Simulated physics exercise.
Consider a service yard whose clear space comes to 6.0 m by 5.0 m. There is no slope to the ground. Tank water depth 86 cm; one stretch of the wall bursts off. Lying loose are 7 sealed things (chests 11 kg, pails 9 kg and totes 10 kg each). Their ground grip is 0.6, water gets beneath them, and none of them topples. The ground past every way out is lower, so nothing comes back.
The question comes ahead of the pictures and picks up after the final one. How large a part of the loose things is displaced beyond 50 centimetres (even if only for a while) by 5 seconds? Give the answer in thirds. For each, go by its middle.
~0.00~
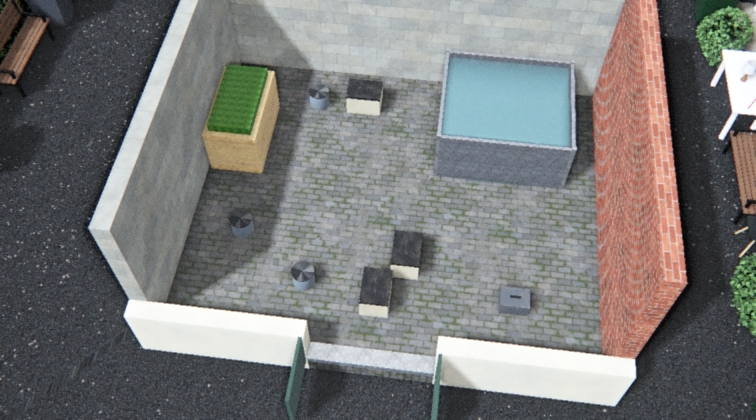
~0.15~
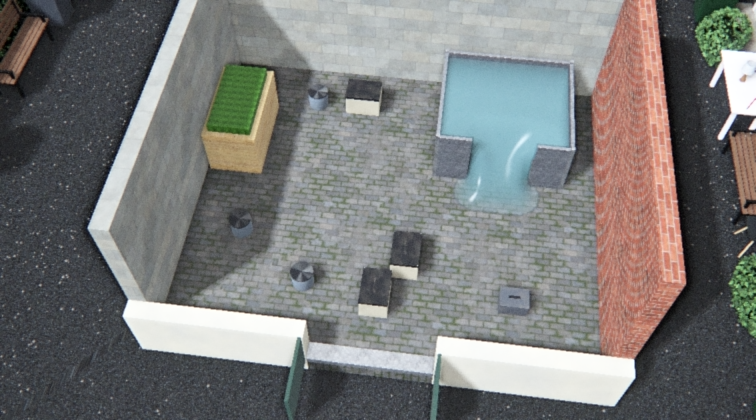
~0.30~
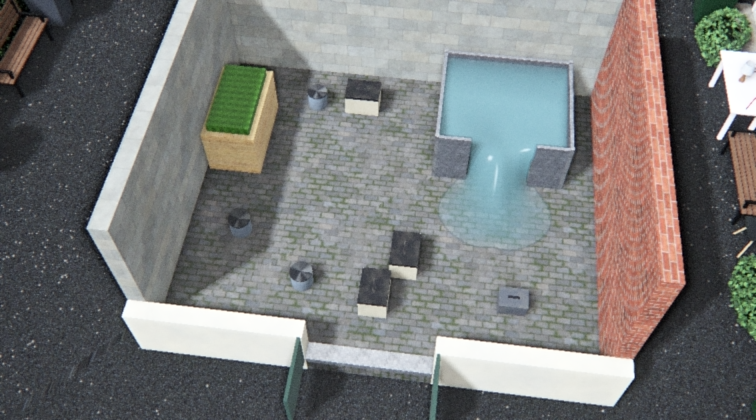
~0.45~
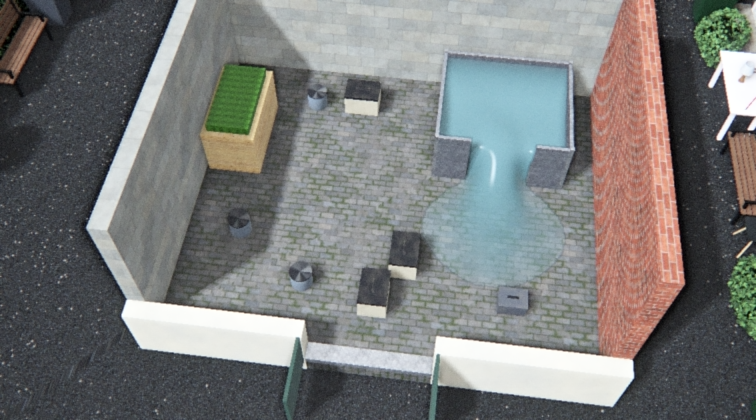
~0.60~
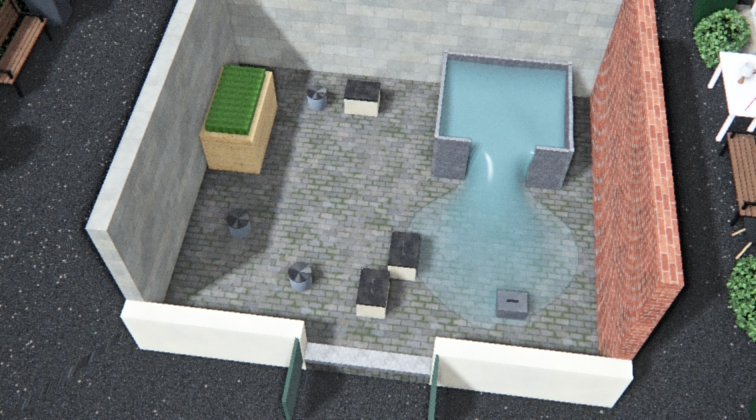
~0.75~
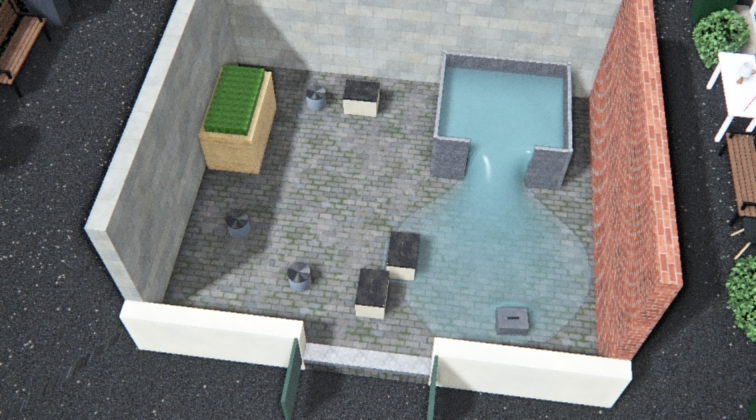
One to two thirds.
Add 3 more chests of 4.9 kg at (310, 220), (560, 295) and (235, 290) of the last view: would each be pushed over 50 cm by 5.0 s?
Going through them in turn, I'd say not that far, beyond and beyond.
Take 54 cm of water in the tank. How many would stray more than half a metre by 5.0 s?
It would come to 3 of them.
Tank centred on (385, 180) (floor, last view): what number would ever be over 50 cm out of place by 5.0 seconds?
The count would be 3.
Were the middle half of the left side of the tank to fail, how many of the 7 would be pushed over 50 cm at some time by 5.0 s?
Then it comes to 5 of them.
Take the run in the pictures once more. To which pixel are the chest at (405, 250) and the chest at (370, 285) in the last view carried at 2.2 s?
Roughly (307, 258), then roughly (290, 307).
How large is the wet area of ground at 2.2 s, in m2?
The covered patch comes to about 16 m2.
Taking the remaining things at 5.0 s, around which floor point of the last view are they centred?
Roughly at (299, 209).
After 1.1 s 1 of 7 are over 50 cm from their spots; 1 afloat.
After 2.2 s 3 of 7 are over 50 cm from their spots; 1 afloat.
After 3.5 s 2 of 7 are over 50 cm from their spots; 1 afloat.
After 5.0 s 4 of 7 are over 50 cm from their spots, and 4 have been at some point; 2 afloat.
